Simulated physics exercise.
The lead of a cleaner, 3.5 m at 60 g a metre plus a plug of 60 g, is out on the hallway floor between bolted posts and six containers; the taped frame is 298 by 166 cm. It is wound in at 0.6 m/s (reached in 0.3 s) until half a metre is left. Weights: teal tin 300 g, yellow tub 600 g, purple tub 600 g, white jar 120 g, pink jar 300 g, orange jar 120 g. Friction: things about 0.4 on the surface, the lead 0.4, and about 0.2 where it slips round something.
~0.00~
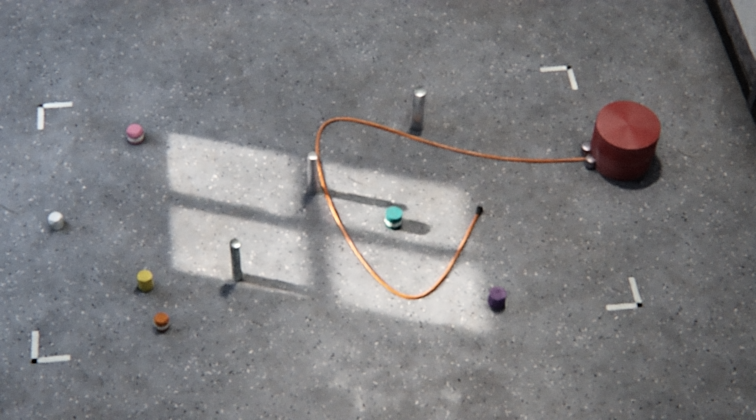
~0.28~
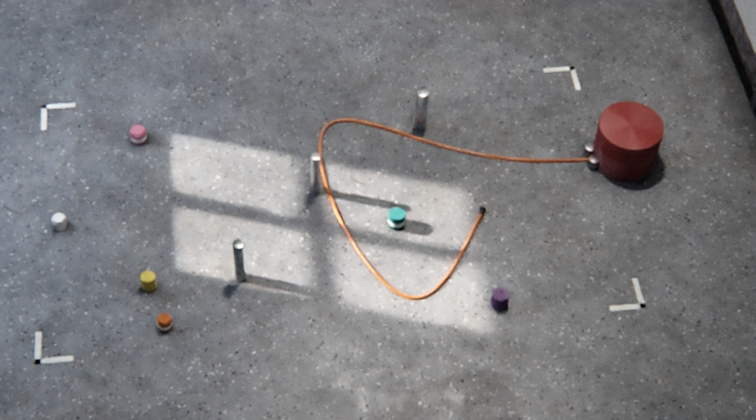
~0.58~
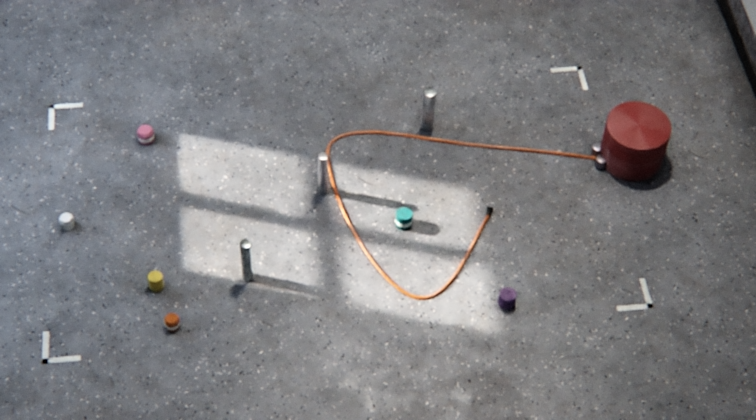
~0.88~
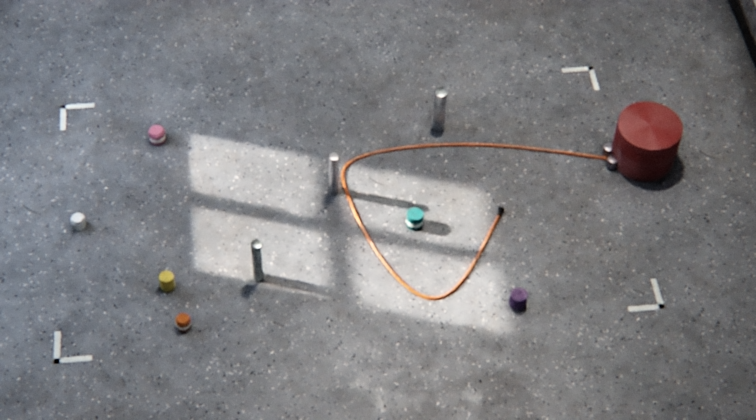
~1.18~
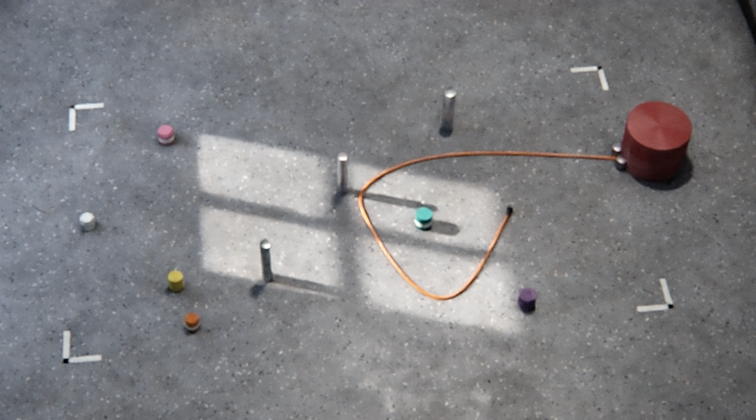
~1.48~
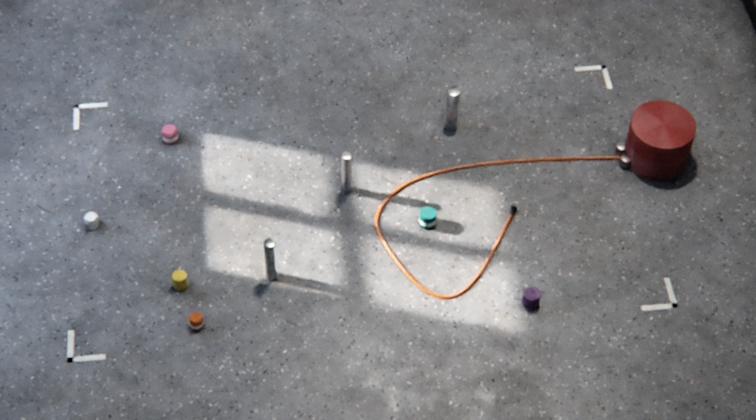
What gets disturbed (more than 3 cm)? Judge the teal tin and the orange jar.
In order: The teal tin leaves its place; the orange jar stays put.
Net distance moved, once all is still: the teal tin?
About: Teal tin 8 cm.
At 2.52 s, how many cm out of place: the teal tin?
Teal tin 0 cm.
After 2.5 s, plug at (513, 211); nothing else has moved.
After 3.5 s, plug at (487, 215); teal tin 4 cm off its start.
After 4.6 s, plug at (456, 182); teal tin 7 cm off its start at (442, 210).
After 5.6 s, plug at (540, 168); teal tin 7 cm off its start.
After 6.4 s, plug at (540, 168); teal tin 7 cm off its start at (442, 210), orange jar 0 cm off its start at (196, 317).
